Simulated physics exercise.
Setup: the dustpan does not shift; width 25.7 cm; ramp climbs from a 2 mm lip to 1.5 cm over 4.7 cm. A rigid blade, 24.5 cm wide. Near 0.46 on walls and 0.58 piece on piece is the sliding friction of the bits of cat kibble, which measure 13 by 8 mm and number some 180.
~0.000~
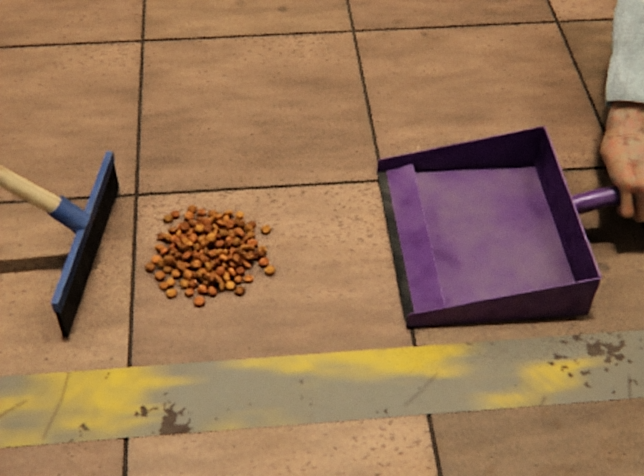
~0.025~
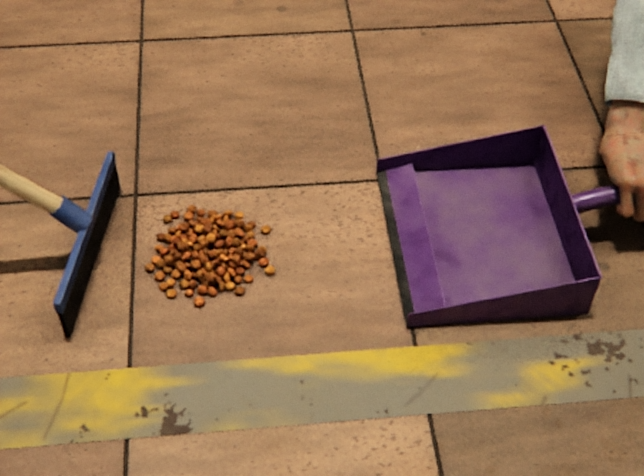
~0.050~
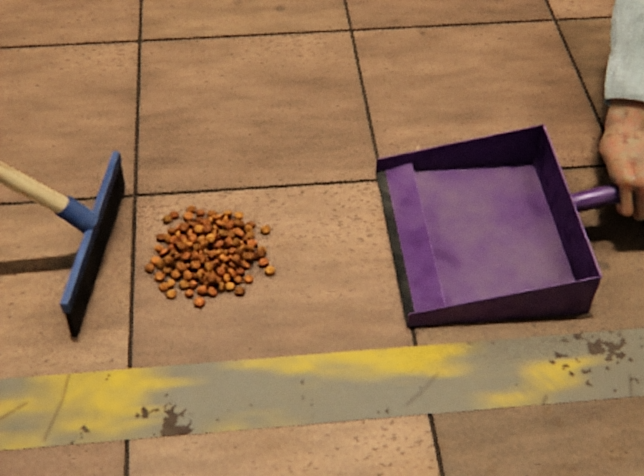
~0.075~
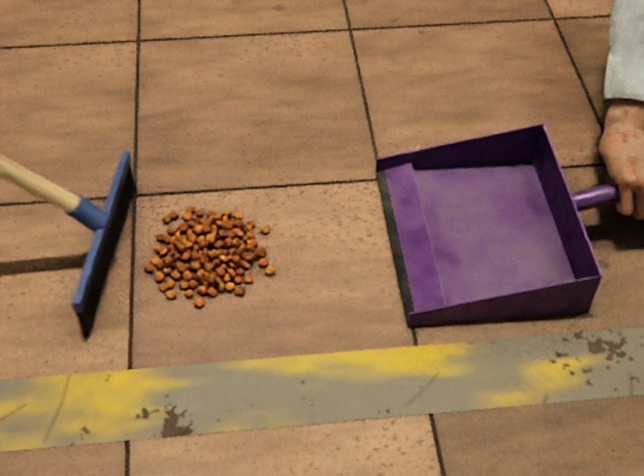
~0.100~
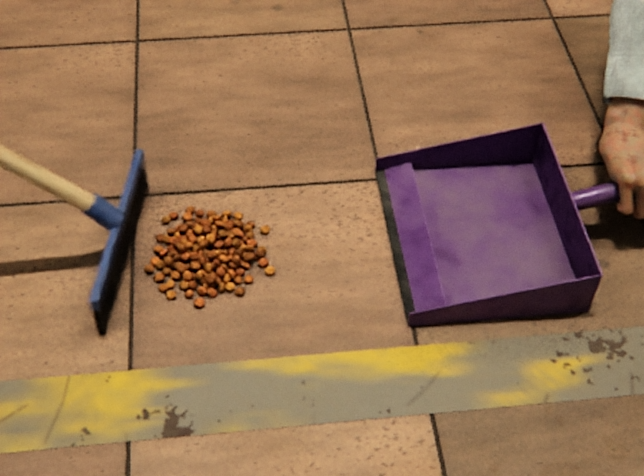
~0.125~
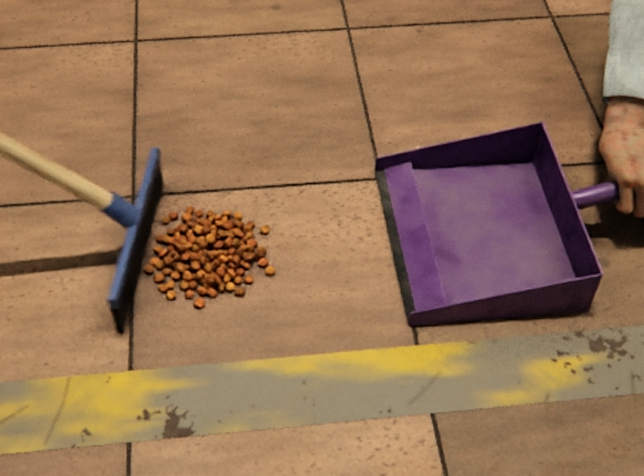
In the video, a blue blade on a wooden handle slides rightward across a tiled floor, closing the gap to a small pile of brown pellets, which stays still while a hand holds a purple dustpan in place on the right.
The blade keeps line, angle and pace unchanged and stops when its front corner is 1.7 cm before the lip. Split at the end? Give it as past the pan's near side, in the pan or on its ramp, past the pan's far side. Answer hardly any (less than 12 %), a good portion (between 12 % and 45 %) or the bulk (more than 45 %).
Near side: Hardly any; pan: A good portion; far side: Hardly any.
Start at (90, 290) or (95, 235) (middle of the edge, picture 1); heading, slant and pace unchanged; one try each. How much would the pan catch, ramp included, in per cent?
The two tries give about 35 % and about 15 %.
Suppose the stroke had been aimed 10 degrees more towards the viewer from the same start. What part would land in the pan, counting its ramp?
That gives near 30 in a hundred.
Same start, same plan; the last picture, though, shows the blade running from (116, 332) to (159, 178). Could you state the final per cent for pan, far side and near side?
The pan gets 25, the far side 0 and the near side 30.
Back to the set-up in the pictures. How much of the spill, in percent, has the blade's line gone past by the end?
Roughly 5 per cent.
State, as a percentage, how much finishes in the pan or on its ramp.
I'd say close to 25 per cent.
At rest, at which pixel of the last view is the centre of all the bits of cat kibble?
Look around (382, 245) in the last picture.
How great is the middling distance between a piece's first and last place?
Median shift: Approx. 22 cm.
After 0.29 s, middle of the blade 17 cm from the lip; 0 % over the lip, far side 0 %, near side 0 %.
After 0.40 s, middle of the blade 8 cm from the lip; 0 % over the lip, far side 0 %, near side 5 %.
After 0.65 s, middle of the blade 4 cm from the lip; 25 % over the lip, far side 0 %, near side 5 %.
At rest (1.1 s), near side 5 %, pan 25 %, far side 0 %, in front of the lip or behind the blade 75 %.
